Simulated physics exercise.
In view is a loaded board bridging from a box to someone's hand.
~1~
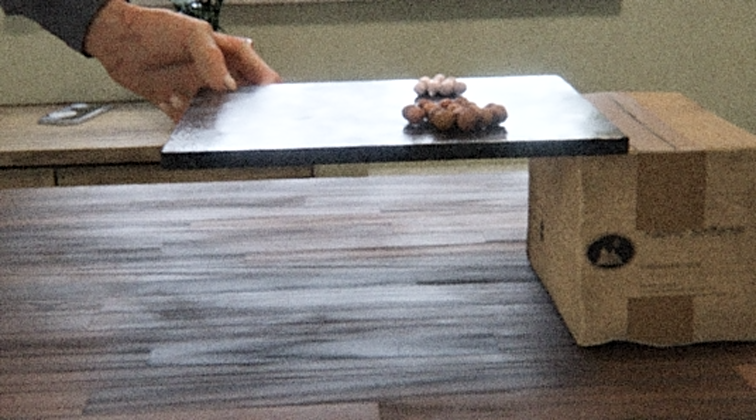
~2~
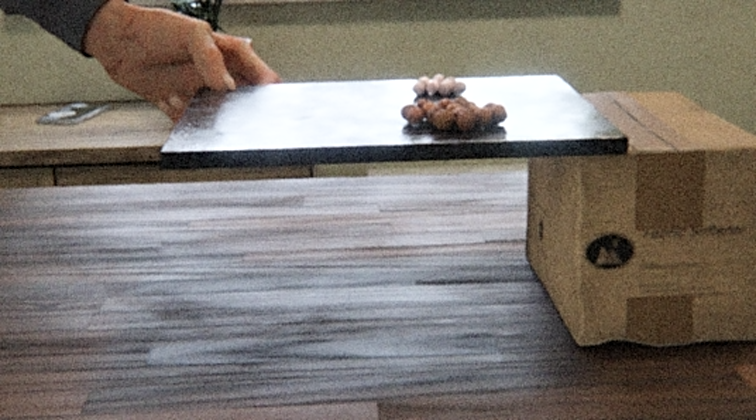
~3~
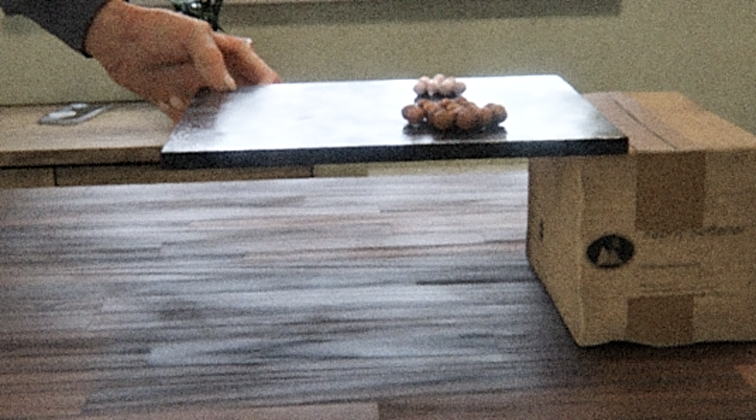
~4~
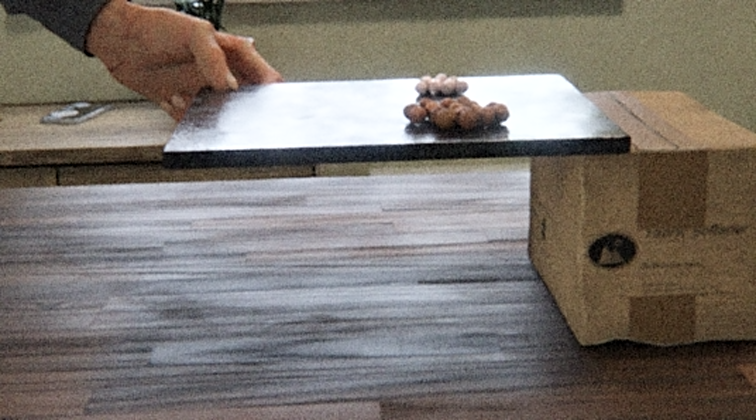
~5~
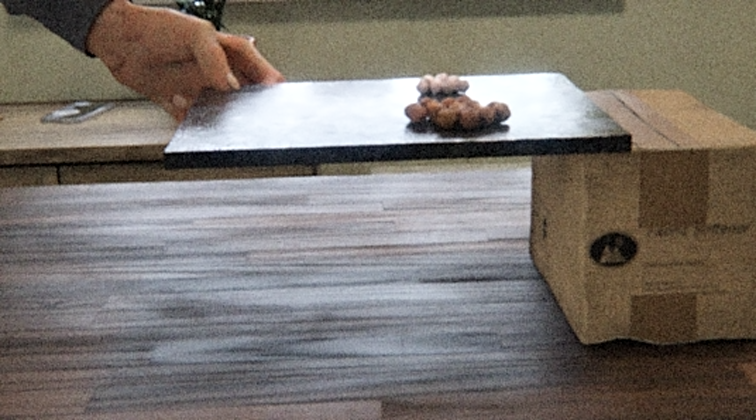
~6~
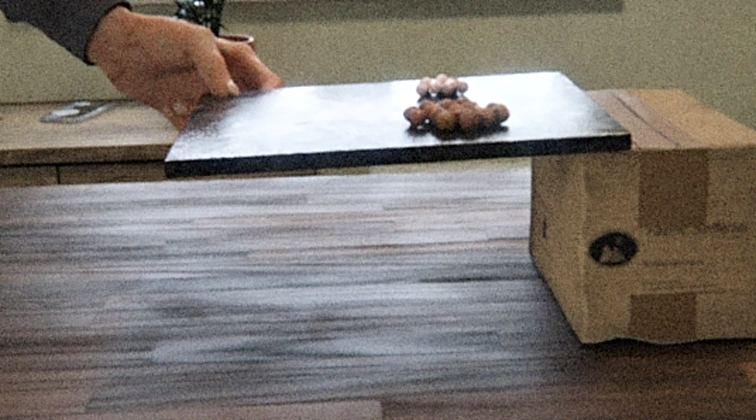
On a wooden floor, a hand held the left end of a dark board resting on a cardboard box, with small brown and pale piles staying put as the held end dipped very slightly.
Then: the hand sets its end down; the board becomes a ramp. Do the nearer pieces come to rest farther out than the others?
No.
Then, 0.41 s later than the last frame, board sloping at 14°; front lot every one still on the board; back lot every one still on the board.
Then, 0.84 s later than the last frame, board sloping at 29°; front lot every one still on the board; back lot mostly up to a board's length out.
Then, 1.35 s later than the last frame, board resting at 31°; front lot mostly less than half a board's length out; back lot mostly one to two board lengths out.
When it is over, board resting at 31°; front lot mostly less than half a board's length out; back lot mostly more than two board lengths out, roughly two thirds gone off the counter; the back lot has gone farther.
